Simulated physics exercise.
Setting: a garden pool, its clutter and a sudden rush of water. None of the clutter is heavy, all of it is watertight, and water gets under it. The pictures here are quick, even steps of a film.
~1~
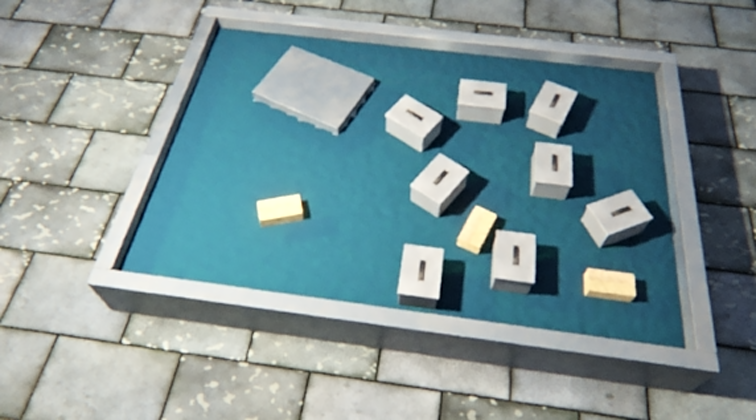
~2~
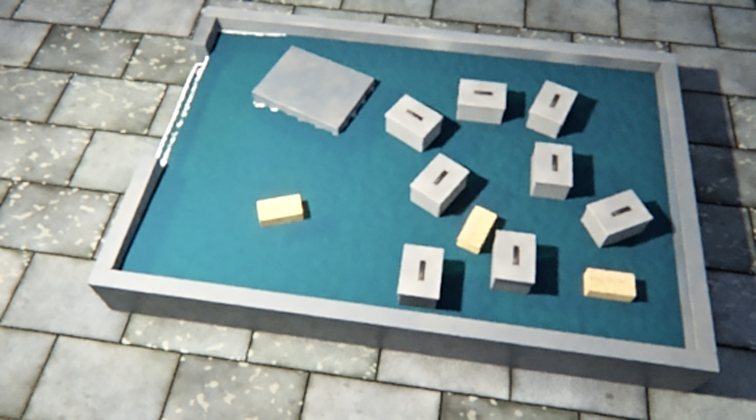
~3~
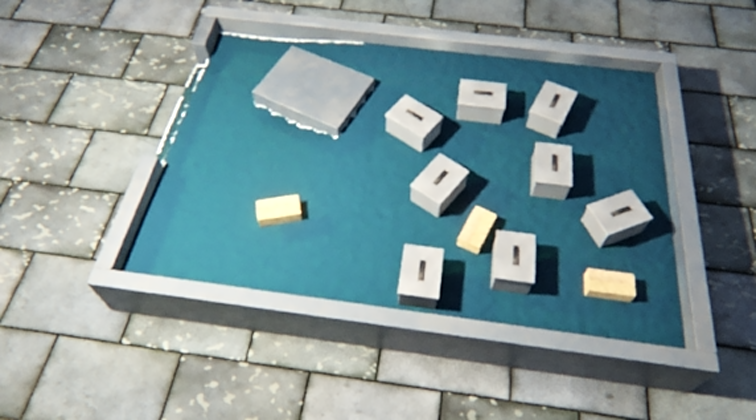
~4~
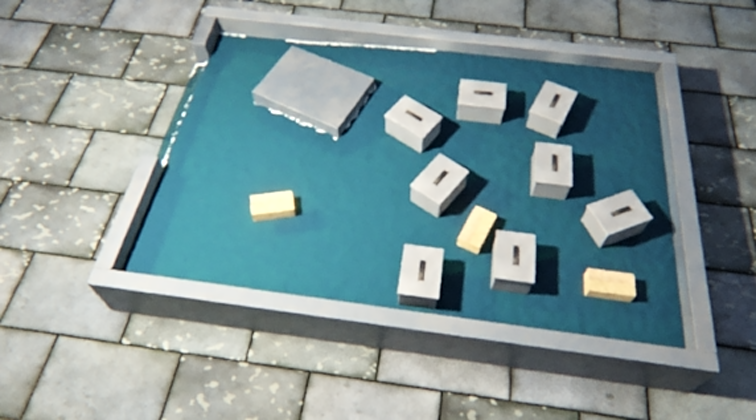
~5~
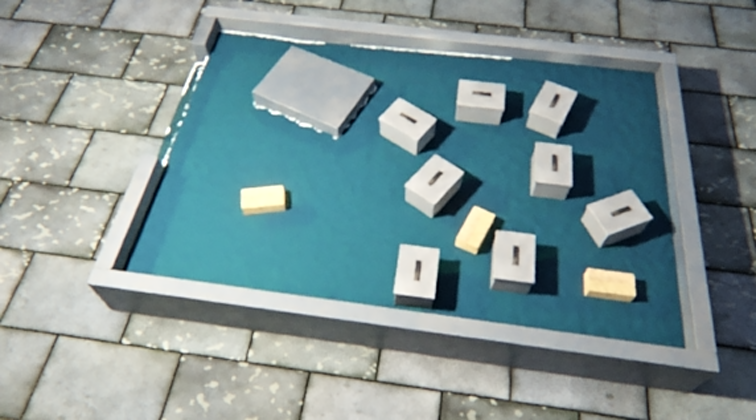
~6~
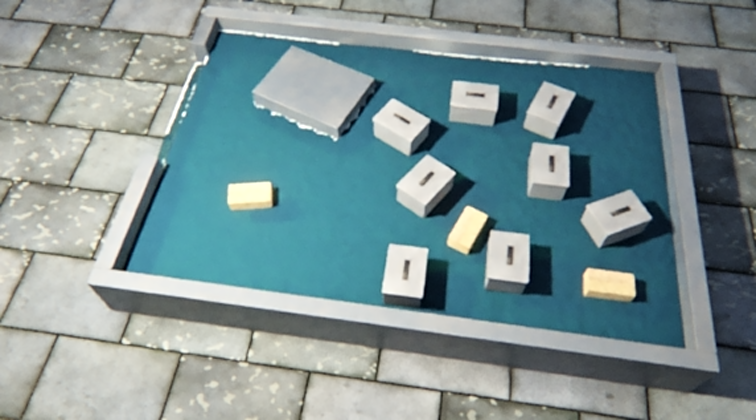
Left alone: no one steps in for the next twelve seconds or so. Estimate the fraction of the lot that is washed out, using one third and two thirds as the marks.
The amount is smaller than a third.
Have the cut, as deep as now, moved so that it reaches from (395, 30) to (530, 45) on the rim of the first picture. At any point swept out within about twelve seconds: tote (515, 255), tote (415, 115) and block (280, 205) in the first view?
Taking them as listed: Never leaves, exits, never leaves.
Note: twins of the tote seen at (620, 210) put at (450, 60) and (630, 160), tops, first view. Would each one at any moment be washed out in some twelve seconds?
In order, the first is never leaving and the second is never leaving.
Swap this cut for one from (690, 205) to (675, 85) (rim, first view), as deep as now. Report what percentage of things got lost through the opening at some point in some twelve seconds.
Estimate: Near 60 %.
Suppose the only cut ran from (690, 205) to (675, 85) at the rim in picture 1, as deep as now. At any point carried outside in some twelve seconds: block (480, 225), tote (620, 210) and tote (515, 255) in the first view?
In order: Escapes, escapes, escapes.
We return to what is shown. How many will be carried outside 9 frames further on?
I count 1 altogether.
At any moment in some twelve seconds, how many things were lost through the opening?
The total here is 2.
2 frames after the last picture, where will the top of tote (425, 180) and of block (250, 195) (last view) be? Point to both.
Look around pixels (401, 181) and (225, 175).
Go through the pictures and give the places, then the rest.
The first frame shows a block at (280, 207), afloat; a tote at (421, 271), afloat; 0 of 11 have shifted.
The second frame shows a block at (280, 207), afloat; a tote at (421, 271) floats; 0 of 11 have shifted.
The third frame shows a block at (278, 207) floats; a tote at (421, 271) floats; 0 of 11 have shifted.
The fourth frame shows a block at (272, 203), afloat, close to its start; a tote at (421, 271), afloat; 1 of 11 have shifted.
The fifth frame shows a block at (262, 197) floats, close to its start; a tote at (417, 271), afloat; 1 of 11 have shifted.
The sixth frame shows a block at (249, 193) floats, close to its start; a tote at (406, 270), afloat, close to its start; 6 of 11 have shifted.
A moment on, 0 of 11 are out; 11 afloat.
Next, 1 of 11 are out; 10 afloat.
Later, 1 of 11 are out; 10 afloat.
In the end, 2 of 11 are out; 9 afloat.
